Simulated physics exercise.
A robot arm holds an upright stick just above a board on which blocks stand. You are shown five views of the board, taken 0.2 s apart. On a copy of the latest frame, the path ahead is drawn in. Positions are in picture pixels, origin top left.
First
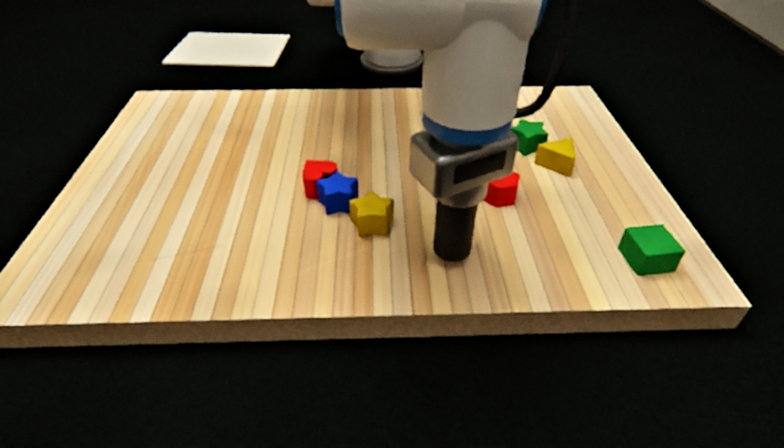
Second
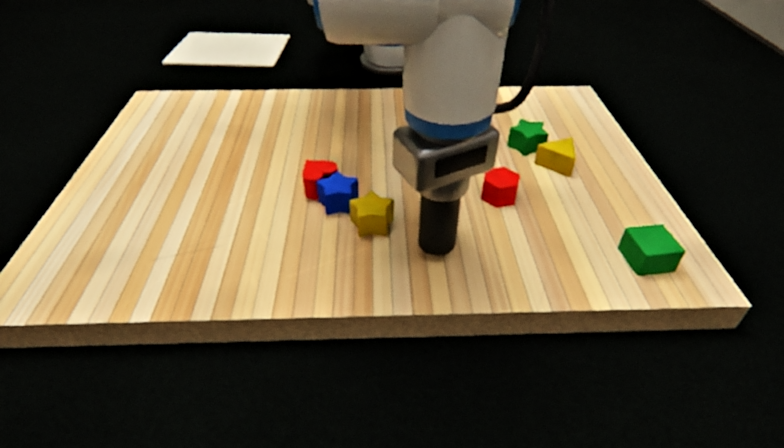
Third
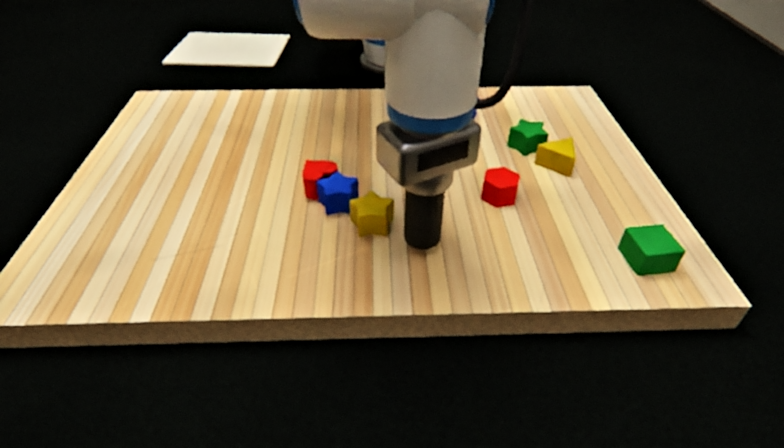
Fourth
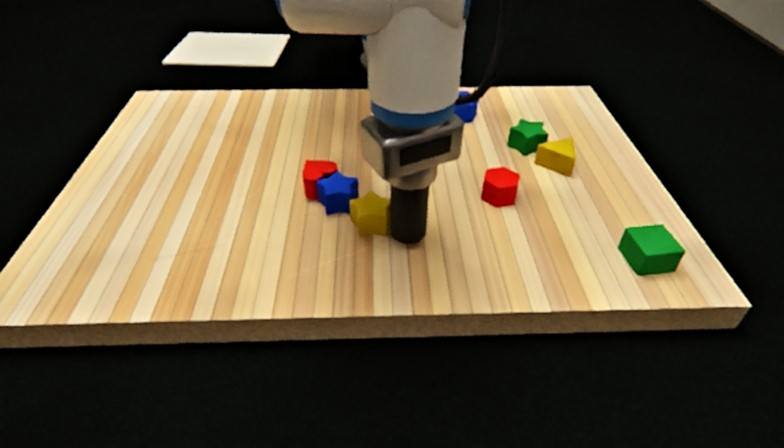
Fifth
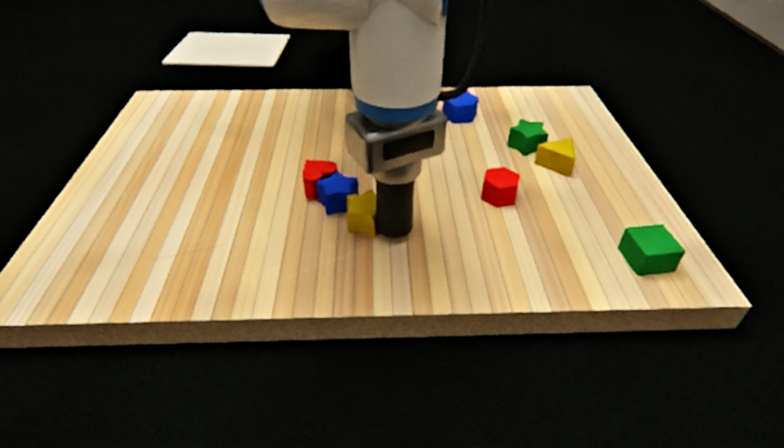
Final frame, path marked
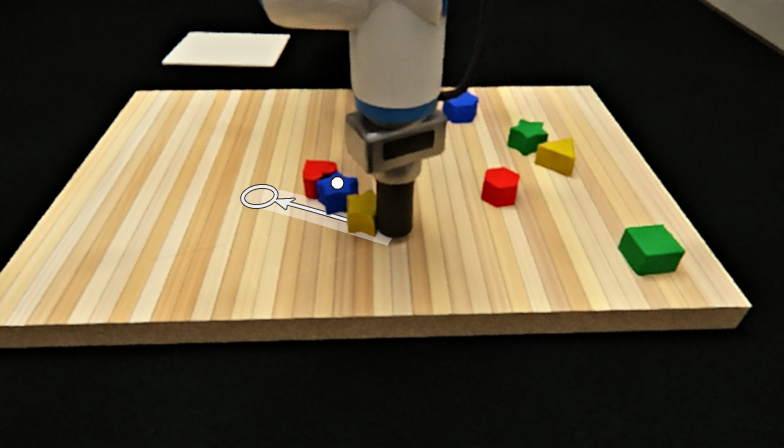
A robot arm moves its black stick left across the board and nudges the yellow star.
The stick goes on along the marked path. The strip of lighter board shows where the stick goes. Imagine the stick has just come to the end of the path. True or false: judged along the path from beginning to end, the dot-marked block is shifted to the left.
My answer: False.
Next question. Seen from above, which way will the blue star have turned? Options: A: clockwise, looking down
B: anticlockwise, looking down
Letter A.
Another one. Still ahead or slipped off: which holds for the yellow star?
I predict the stick still has it in front.
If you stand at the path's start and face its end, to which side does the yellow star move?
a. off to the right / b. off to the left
My answer is option b.
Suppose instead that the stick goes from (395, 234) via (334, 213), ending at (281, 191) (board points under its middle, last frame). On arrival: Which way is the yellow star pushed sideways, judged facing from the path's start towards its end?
The left.
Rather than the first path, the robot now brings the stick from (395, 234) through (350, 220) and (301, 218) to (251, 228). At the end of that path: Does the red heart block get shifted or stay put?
It shifts position.
Path on the board, straight from (395, 234) to (259, 196); the dot is on the blue star.
On the path given first. One third of the way, stick at (347, 213); red heart block at (306, 154), turned 30° clockwise; blue star at (309, 171), turned 30° clockwise; yellow star at (317, 191).
Two thirds of the way, stick at (301, 200); red heart block at (305, 149), turned 65° clockwise; blue star at (278, 163), turned 95° clockwise; yellow star at (268, 184), turned 20° anticlockwise.
At the end, stick at (258, 189); red heart block at (305, 149), turned 70° clockwise; blue star at (266, 158), turned 150° clockwise; yellow star at (223, 177), turned 35° anticlockwise.
